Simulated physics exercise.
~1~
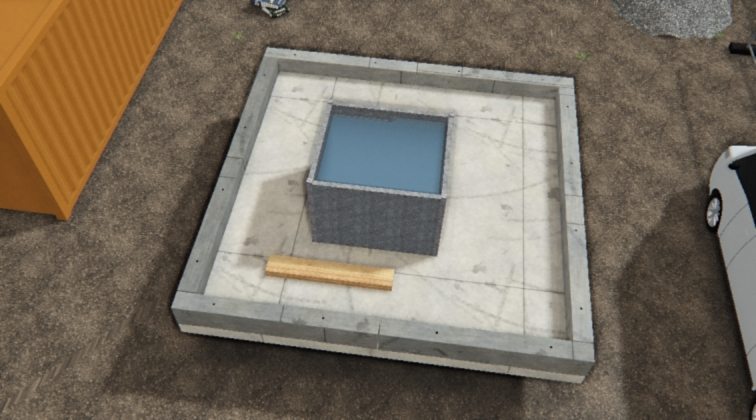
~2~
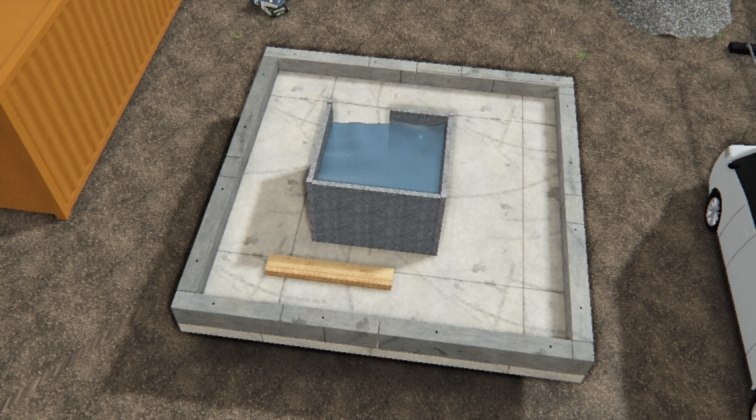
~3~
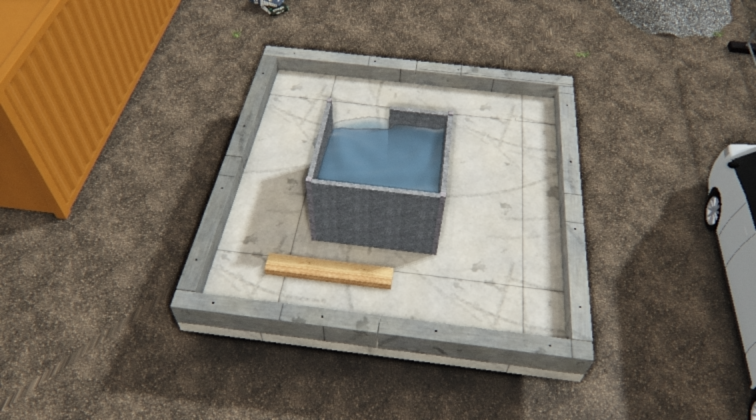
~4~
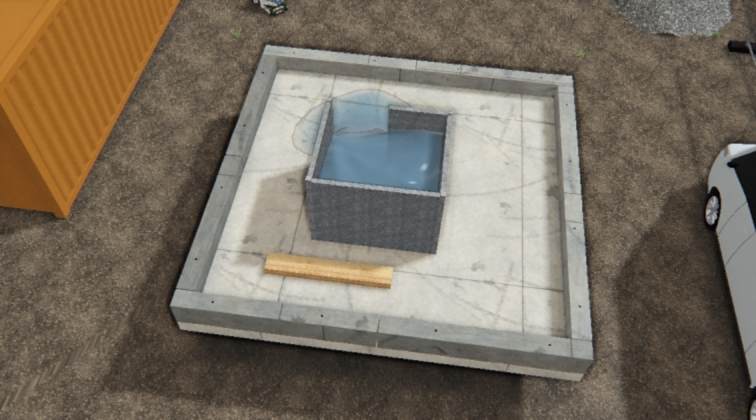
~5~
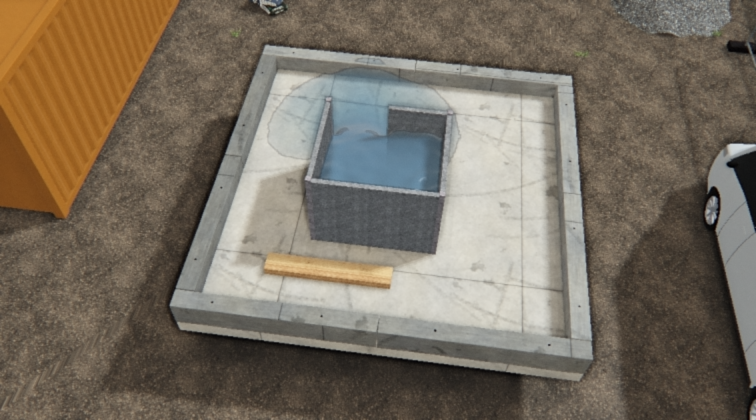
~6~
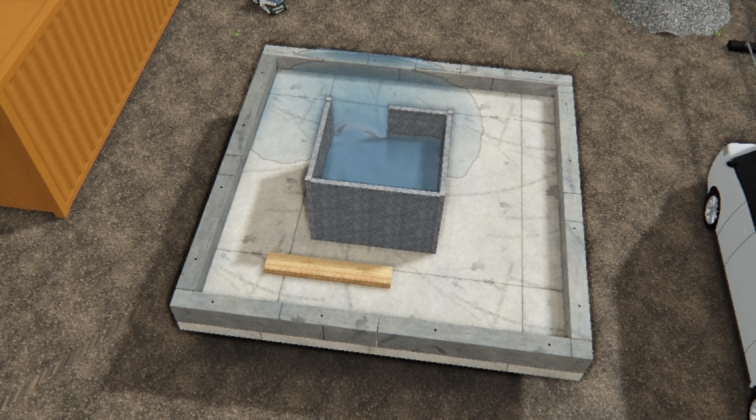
On a walled concrete pad, a dark open tank stood full of water until a gap opened in its far side, and the water poured out and spread across the pad behind and beside it.
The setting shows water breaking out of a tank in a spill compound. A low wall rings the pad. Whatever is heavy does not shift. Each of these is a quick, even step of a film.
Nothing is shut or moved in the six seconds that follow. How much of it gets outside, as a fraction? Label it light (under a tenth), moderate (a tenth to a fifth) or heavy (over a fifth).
Moderate.
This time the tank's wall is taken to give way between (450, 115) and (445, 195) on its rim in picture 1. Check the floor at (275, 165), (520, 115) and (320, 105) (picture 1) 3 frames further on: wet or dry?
Going through them in order gives still bare, waterlogged, still bare.
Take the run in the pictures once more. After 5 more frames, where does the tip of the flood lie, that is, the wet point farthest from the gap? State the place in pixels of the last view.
The farthest point of the front sits at (546, 99).
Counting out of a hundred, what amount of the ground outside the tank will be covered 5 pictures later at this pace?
Roughly 40 %.
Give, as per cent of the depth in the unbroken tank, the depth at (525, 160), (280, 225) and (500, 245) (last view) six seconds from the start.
Going in order, that's 8, 8 and 4 %.
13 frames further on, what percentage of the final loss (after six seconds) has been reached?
I'd estimate some 95 per cent.
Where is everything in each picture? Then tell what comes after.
In the first picture, the open tank at (384, 152) is whole and still.
In the second picture, the front is at a hidden place, out from the gap on the open tank's far side.
In the third picture, the front is at a hidden place, out from the gap on the open tank's far side.
In the fourth picture, water pours out on the open tank's far side and has run to (376, 92).
In the fifth picture, water pours out on the open tank's far side and has run to (330, 75).
In the sixth picture, the front is at (286, 70), out from the gap on the open tank's far side.
A moment on, water covers 35 % of the floor; the low wall has let 1 % over.
Next, water covers 35 % of the floor; the low wall has let 6 % over.
Then, water covers 50 % of the floor; the low wall has let 14 % over.
Later, water covers 80 % of the floor; the low wall has let 15 % over.
In the end, water covers 85 % of the floor; the low wall has let 15 % over.
